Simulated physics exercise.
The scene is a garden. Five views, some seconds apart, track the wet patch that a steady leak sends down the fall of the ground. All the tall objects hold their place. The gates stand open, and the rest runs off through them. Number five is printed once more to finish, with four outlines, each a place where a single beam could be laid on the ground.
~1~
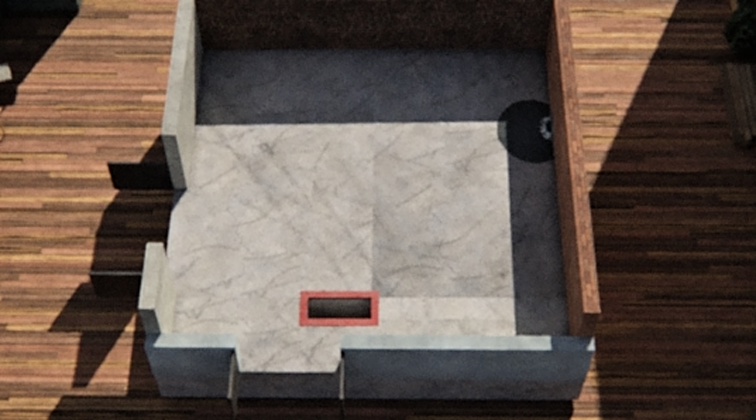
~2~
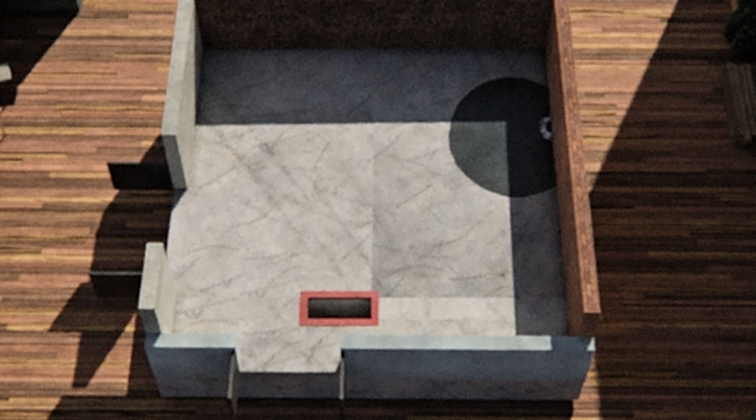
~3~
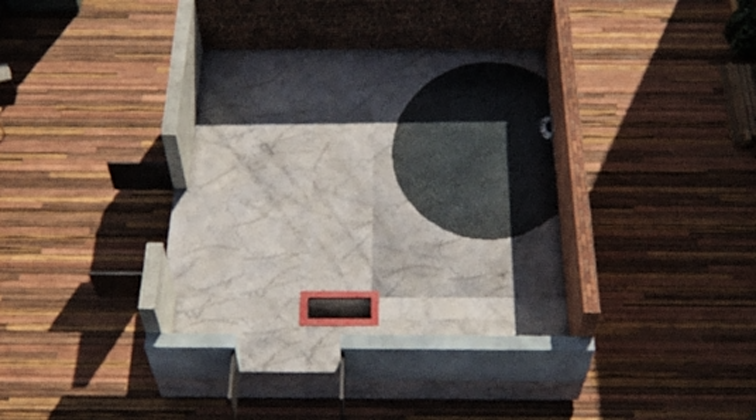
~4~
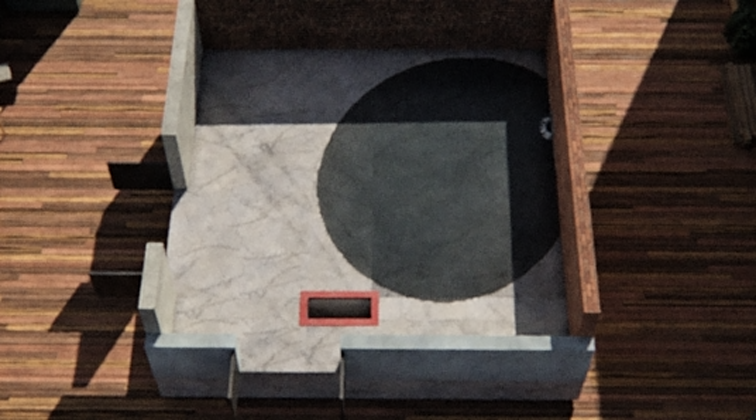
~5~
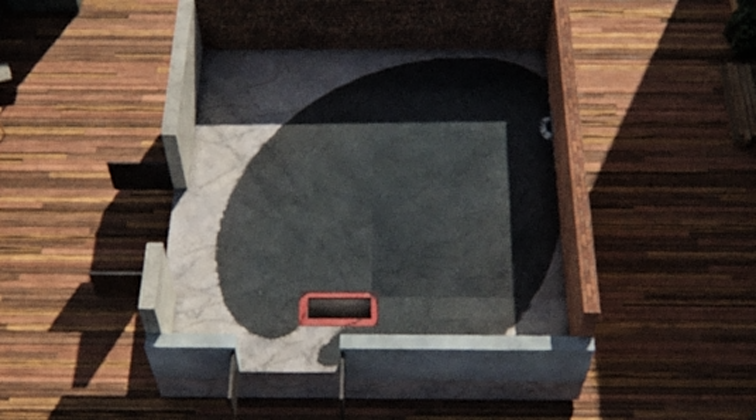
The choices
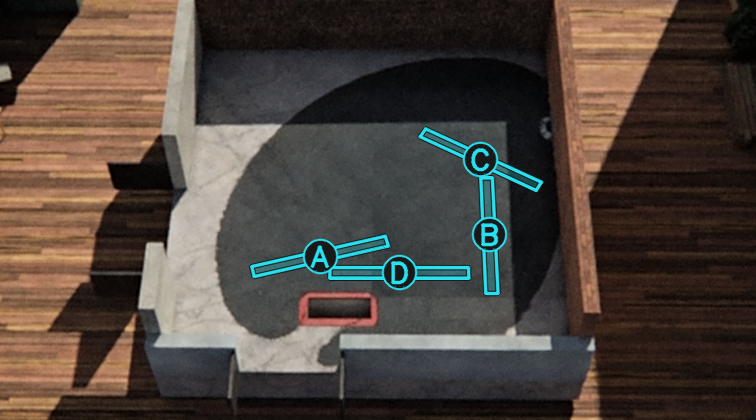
Walled garden seen from above, with dark water spreading from the right wall across the pale floor and surrounding a red-rimmed drain.
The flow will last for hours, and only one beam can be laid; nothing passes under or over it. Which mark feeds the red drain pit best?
B beats the others.
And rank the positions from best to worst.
The order is B, A, C, D.
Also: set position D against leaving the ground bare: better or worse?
Worse.
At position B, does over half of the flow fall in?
No, it does not.
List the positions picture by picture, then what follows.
Outfall at (553, 126); red drain pit at (339, 308); open gate at (182, 240); open gate at (291, 359); 3 % of the ground under water, visible out to (506, 114); red drain pit still dry, in the first frame.
In the second frame, 9 % of the ground under water, visible out to (465, 166); red drain pit still dry.
In the third frame, 21 % of the ground under water, visible out to (431, 218); red drain pit still dry.
In the fourth frame, 39 % of the ground under water, visible out to (326, 218); red drain pit still dry.
In the fifth frame, 62 % of the ground under water, visible out to (225, 288); red drain pit taking water.
In cyan, A from (252, 271) to (386, 241); B from (491, 293) to (486, 177); C from (422, 132) to (538, 186); D from (329, 272) to (468, 272).
If A is chosen, about 20 % of the stream goes into the red drain pit, about 80 % out by the gates.
If B is chosen, about 28 % of the stream goes into the red drain pit, about 72 % out by the gates.
If C is chosen, about 9 % of the stream goes into the red drain pit, about 91 % out by the gates.
If D is chosen, about 6 % of the stream goes into the red drain pit, about 94 % out by the gates.
